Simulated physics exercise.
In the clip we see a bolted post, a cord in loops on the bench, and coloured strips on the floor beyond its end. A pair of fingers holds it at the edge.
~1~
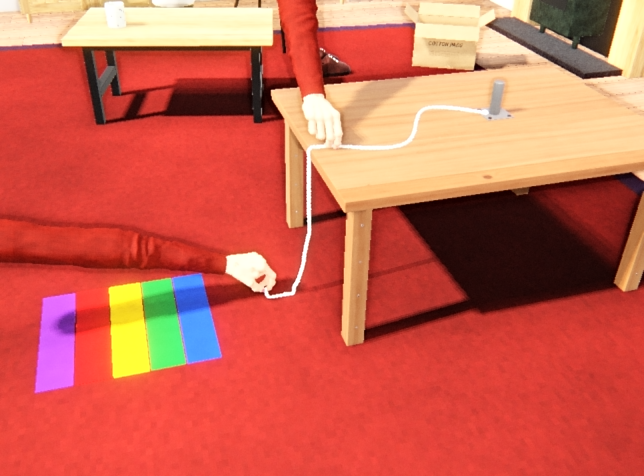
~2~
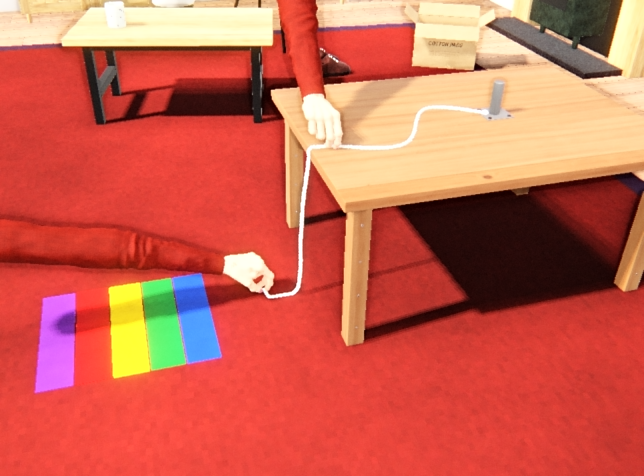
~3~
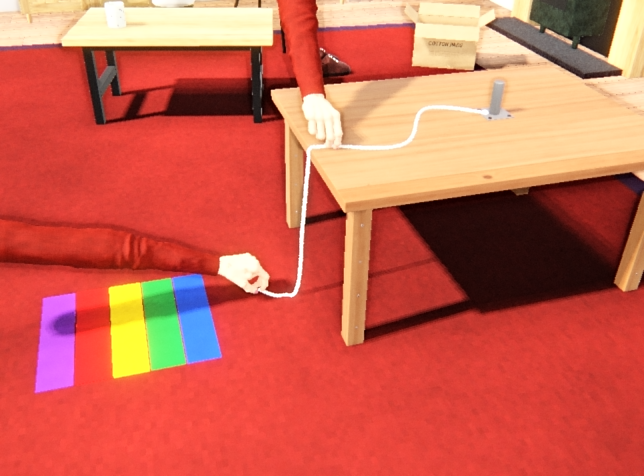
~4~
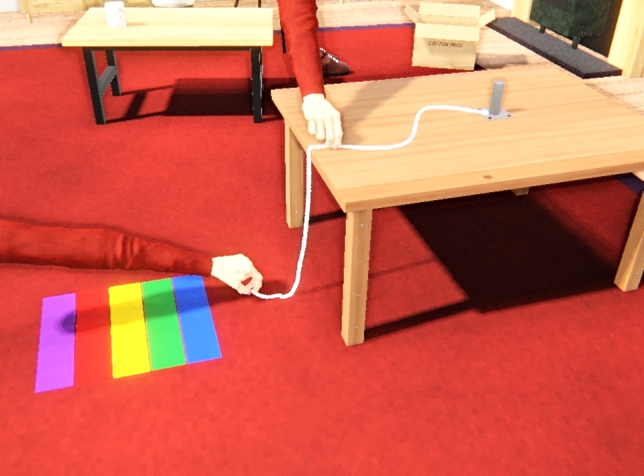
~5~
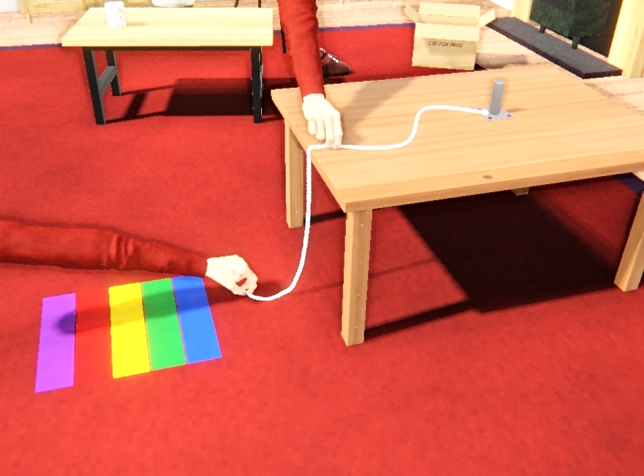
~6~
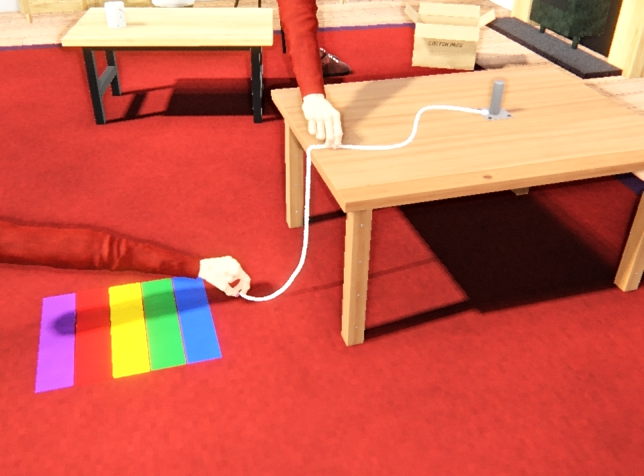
A hand near the floor drawing the end of a white cord slightly left while another hand rests at the table's edge.
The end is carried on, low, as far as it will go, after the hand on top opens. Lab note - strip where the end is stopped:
Red strip.
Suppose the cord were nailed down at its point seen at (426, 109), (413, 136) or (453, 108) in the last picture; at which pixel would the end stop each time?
Approximately at (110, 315), at (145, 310) and at (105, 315), in that order.
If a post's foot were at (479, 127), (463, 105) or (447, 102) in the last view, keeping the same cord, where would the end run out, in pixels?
The first try gives (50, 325), the second (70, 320) and the third (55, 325).
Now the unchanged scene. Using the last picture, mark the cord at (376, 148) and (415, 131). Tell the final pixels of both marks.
At (318, 142) for the first, at (379, 132) for the second.
A little later, end near (146, 308); over green.
Next, end near (112, 314); over yellow.
When it is tight, end near (92, 317); over red. It gets as far as the red strip.
